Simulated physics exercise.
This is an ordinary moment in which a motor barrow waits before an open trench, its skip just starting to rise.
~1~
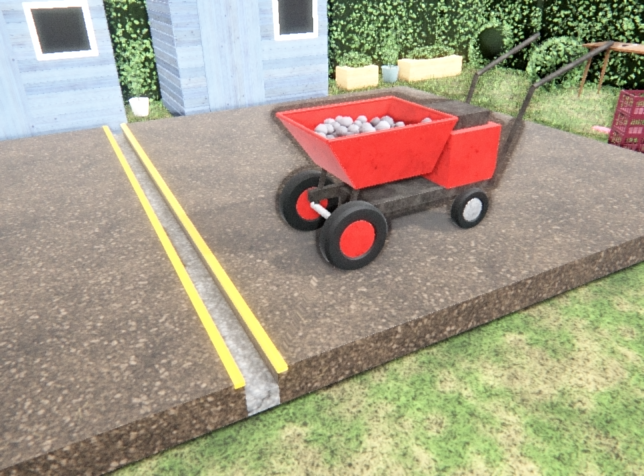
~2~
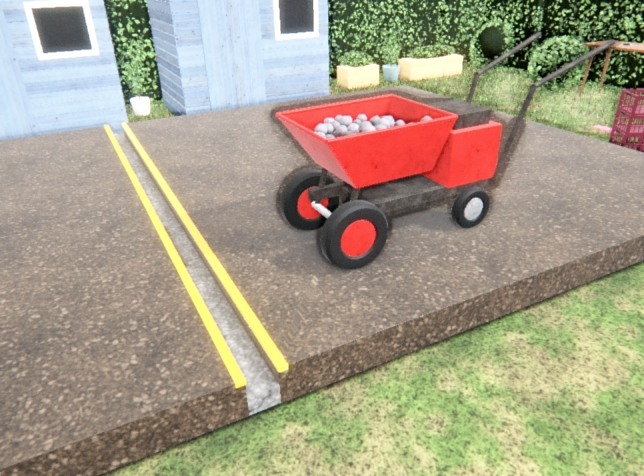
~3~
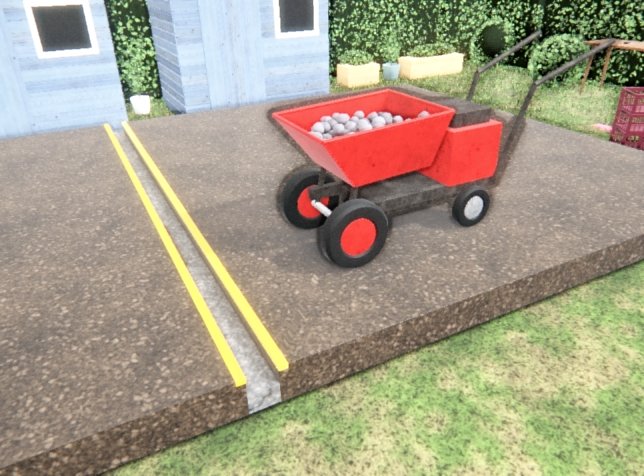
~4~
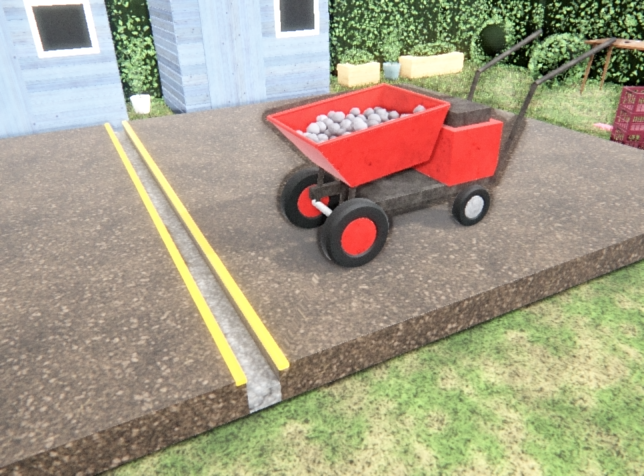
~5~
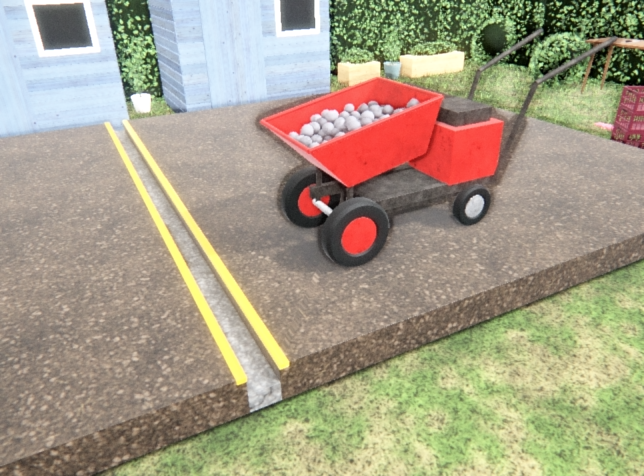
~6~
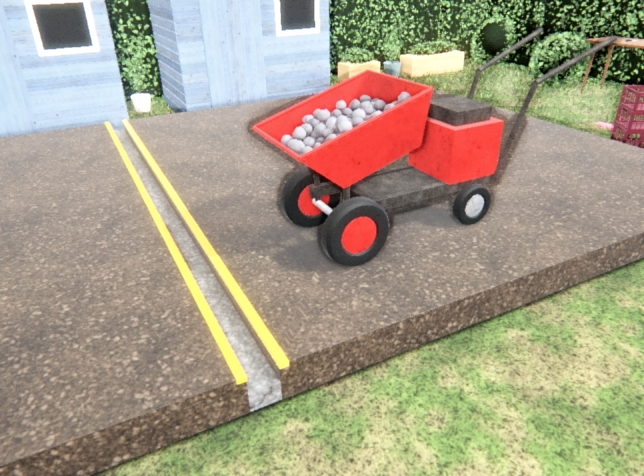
Garden yard with blue sheds, a red motor barrow standing beside a narrow yellow-edged trench, its cobble-filled skip slowly tilting toward the left.
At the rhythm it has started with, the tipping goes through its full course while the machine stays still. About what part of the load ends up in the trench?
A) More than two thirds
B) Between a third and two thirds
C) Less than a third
Between a third and two thirds.
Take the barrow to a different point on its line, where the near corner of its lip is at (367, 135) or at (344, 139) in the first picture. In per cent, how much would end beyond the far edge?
You'd see close to 10 per cent the first time and close to 10 per cent the next.
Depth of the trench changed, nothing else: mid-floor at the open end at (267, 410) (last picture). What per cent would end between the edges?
The share would be around 60 in a hundred.
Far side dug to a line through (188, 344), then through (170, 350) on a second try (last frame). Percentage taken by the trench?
Estimated share: Try 1 approx. 70 in a hundred, try 2 approx. 80 in a hundred.
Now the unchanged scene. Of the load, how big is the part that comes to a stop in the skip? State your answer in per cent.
15 %, about.
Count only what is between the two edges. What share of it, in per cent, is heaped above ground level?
Roughly 45 %.
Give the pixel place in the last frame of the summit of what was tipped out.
Roughly at (221, 257).
Just after the last frame, skip tipped steeply; every one in the skip.
A moment on, skip tipped right over; the larger part in the skip; just a few short of the trench; about a tenth in or heaped over the trench; just a few beyond it; just a few falling.
Further on, skip tipped right over; roughly a quarter in the skip; roughly a quarter short of the trench; roughly a third in or heaped over the trench; roughly a quarter beyond it.
When it is over, skip tipped right over; about a tenth in the skip; roughly a quarter short of the trench; roughly half in or heaped over the trench; roughly a quarter beyond it.
